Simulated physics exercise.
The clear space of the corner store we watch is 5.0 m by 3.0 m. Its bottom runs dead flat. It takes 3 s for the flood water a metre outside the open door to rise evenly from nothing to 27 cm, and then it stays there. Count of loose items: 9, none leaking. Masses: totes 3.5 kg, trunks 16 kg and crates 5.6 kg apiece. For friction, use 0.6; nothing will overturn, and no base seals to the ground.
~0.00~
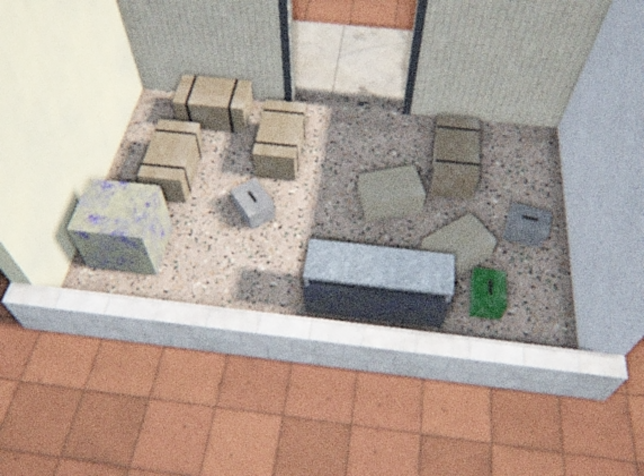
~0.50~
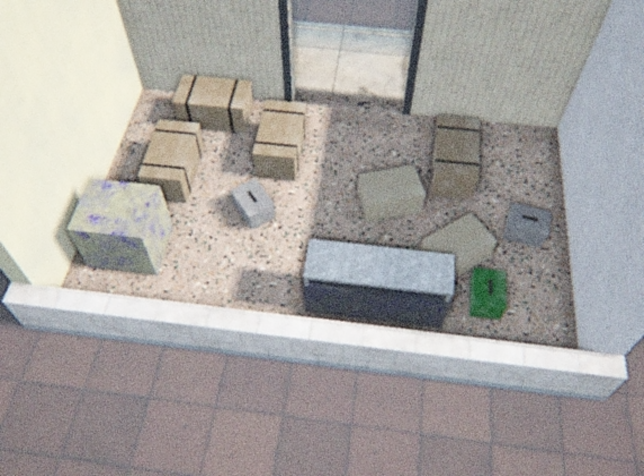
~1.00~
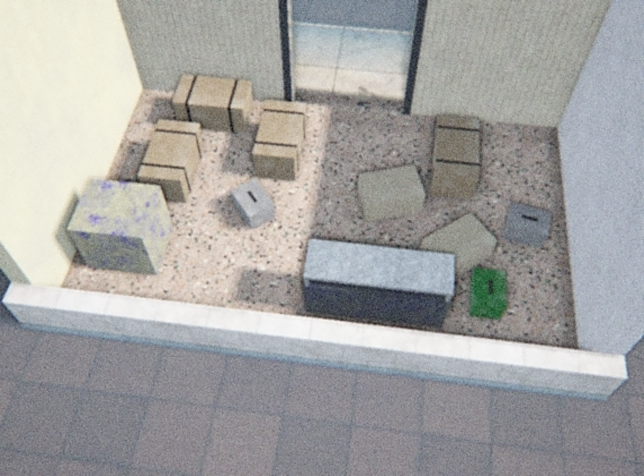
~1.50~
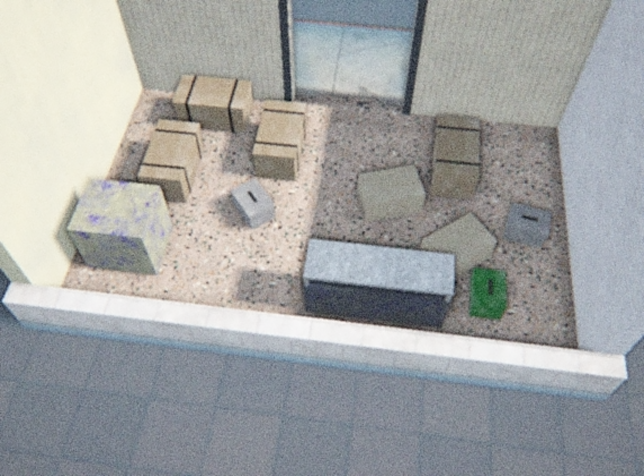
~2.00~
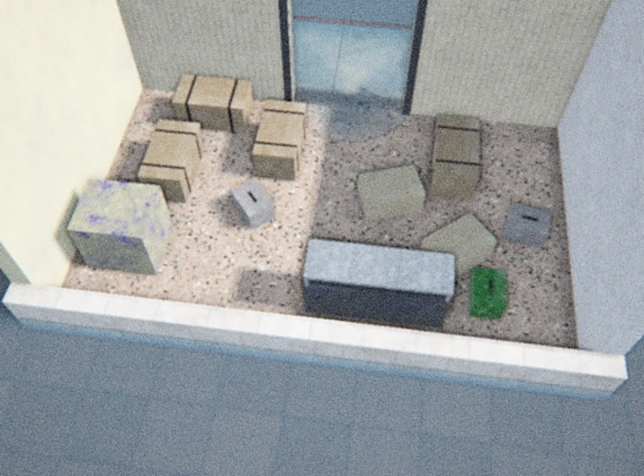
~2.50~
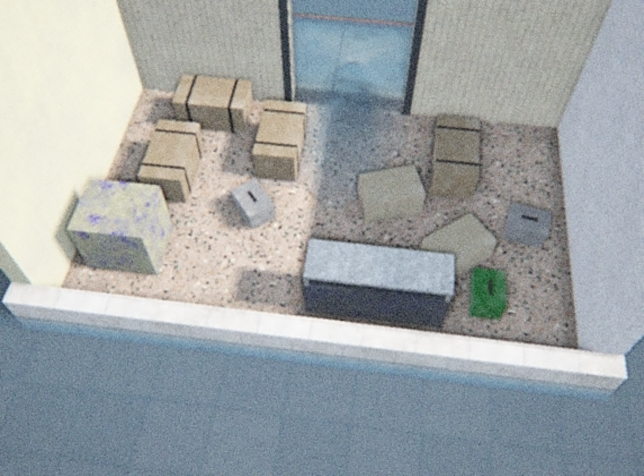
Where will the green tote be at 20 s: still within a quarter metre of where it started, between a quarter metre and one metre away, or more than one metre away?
Result: Long displacement.
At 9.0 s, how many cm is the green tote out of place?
About 30 cm.
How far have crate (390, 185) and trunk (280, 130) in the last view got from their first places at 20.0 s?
They sit 50 cm and 100 cm away, in the order given.
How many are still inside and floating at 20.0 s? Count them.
Total: 9.
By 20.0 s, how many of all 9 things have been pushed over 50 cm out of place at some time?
That comes to 9.
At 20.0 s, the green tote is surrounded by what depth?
Depth approx. 23 cm.
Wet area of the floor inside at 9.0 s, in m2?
The covered patch comes to about 14 m2.
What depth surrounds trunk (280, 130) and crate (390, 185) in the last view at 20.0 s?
Some 24 cm at the first, some 24 cm at the second.
After 4.0 s the green tote is near (497, 295), 0.1 m from its start, aground; 1 afloat.
After 9.0 s the green tote is near (487, 252), 0.3 m from its start, afloat; 9 afloat.
After 16.0 s the green tote is near (518, 246), 0.4 m from its start, afloat; 9 afloat.
After 20.0 s the green tote is near (421, 131), 1.9 m from its start, afloat; 9 afloat.
